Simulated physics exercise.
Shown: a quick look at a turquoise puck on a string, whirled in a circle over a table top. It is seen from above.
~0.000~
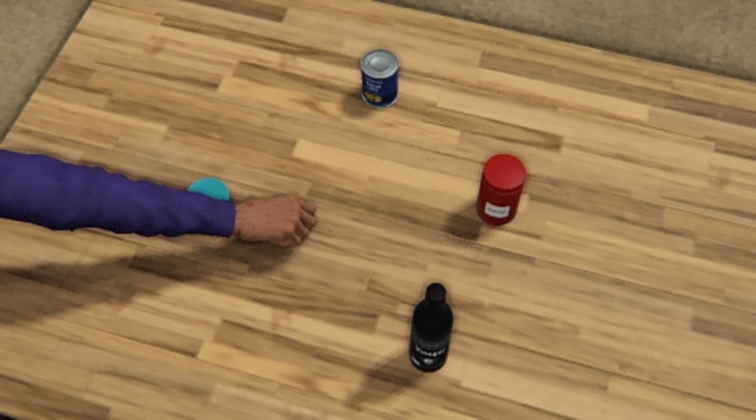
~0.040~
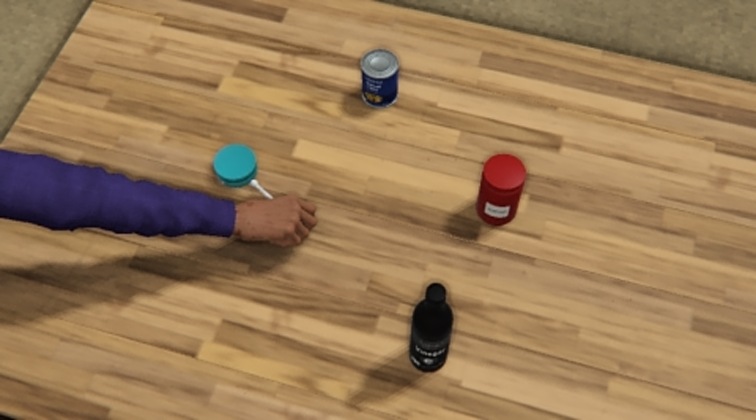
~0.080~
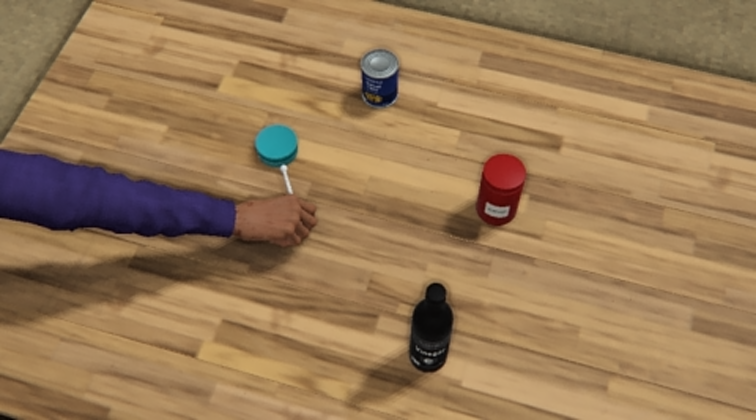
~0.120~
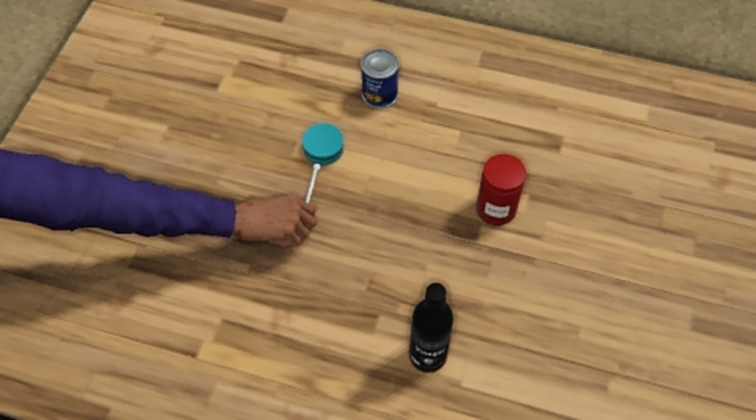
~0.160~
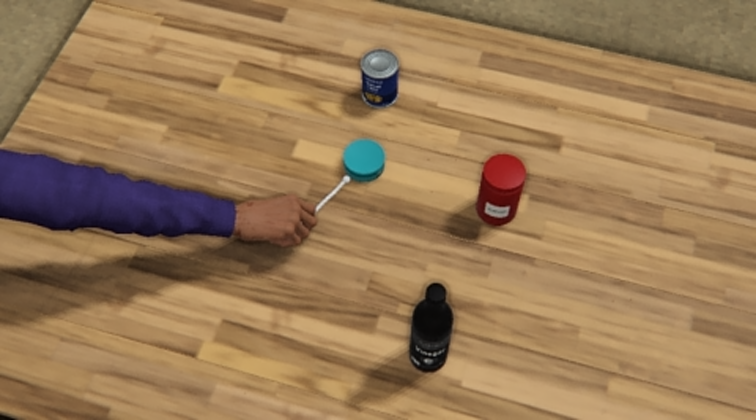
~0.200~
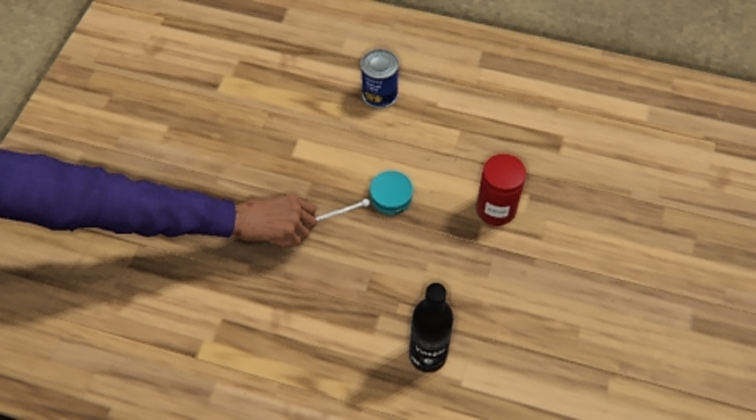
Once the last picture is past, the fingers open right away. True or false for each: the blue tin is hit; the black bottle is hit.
Blue tin is hit: False; black bottle is hit: True.
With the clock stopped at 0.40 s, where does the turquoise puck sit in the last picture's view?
Around (421, 326).
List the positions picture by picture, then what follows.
The first frame shows turquoise puck (207, 196); blue tin (380, 63); black bottle (436, 292); red jar (505, 171).
The second frame shows turquoise puck (234, 161).
The third frame shows turquoise puck (276, 141).
The fourth frame shows turquoise puck (323, 139).
The fifth frame shows turquoise puck (364, 156).
The sixth frame shows turquoise puck (392, 188); blue tin (380, 63); black bottle (436, 292); red jar (505, 171); going round clockwise.
After 0.28 s, puck near (411, 276).
After 0.40 s, puck near (422, 326); black bottle pushed aside.
In the end, puck near (421, 325); black bottle pushed aside. The blue tin escapes it and the black bottle is struck.
